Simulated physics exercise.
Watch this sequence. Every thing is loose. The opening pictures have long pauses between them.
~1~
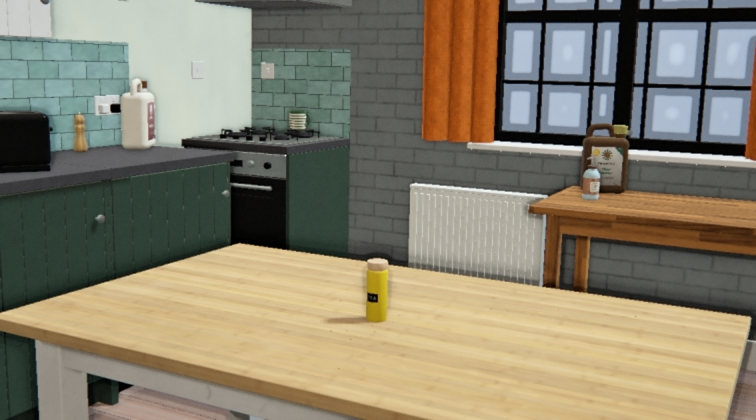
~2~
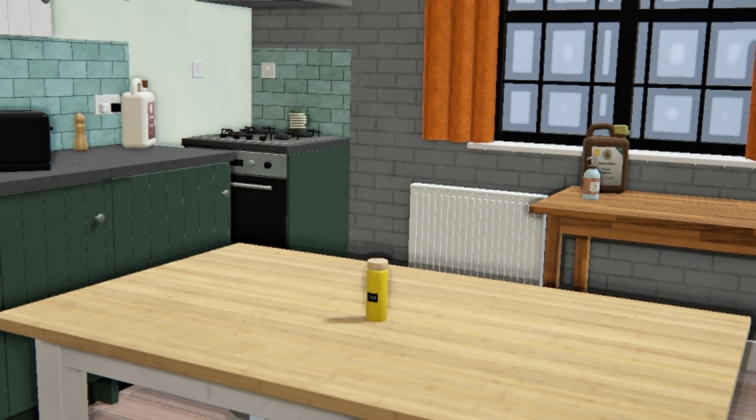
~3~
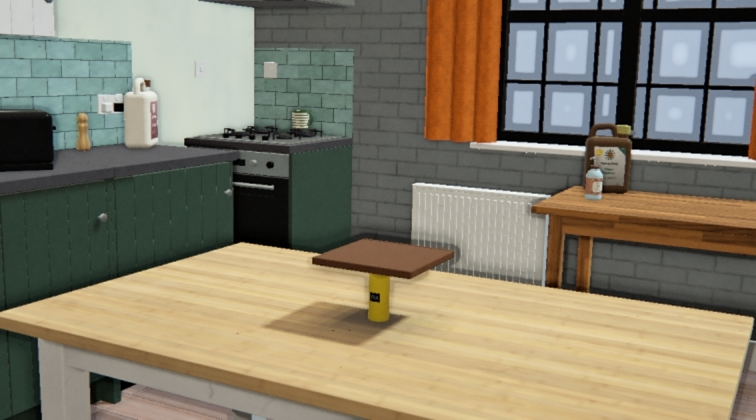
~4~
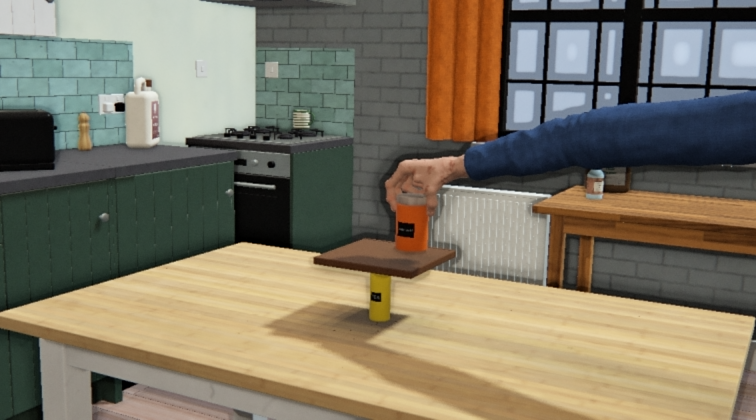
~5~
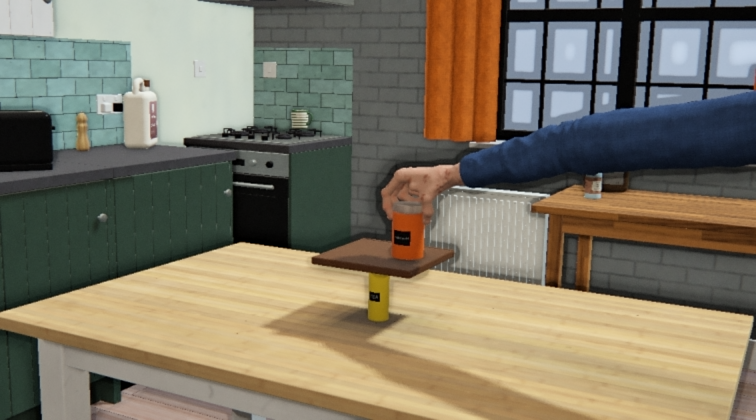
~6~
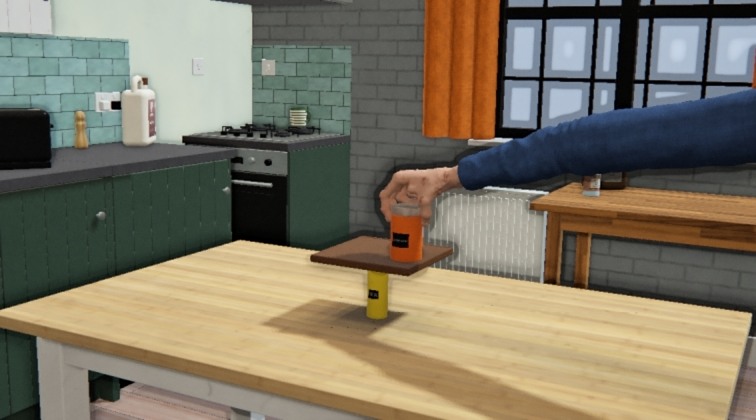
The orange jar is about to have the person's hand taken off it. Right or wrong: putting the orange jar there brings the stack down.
Right, the stack comes down.
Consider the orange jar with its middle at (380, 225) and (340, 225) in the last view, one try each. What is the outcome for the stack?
It stays steady first and tips over second.
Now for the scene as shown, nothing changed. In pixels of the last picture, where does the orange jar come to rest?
Around (436, 323).
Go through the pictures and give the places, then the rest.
The last thing is not in view yet, in the first frame.
The last thing is not in view yet, in the second frame.
The last thing is not in view yet; brown lid (385, 257), in the third frame.
On its way; orange jar (412, 222); brown lid (386, 257), in the fourth frame.
On its way; orange jar (408, 230); brown lid (385, 257), in the fifth frame.
Set down, still held; orange jar (407, 233); brown lid (384, 254), in the sixth frame.
Then, 0.30 s past the last view, orange jar now fallen; brown lid rocked 42° from its first pose.
Then, 0.50 s past the last view, brown lid on its side.
Then, 0.90 s past the last view, brown lid now fallen.
Finally, fallen, brown lid and orange jar; yellow shaker still in place. Final places as the last picture's camera would see them, orange jar near (436, 324). The stack gives way.
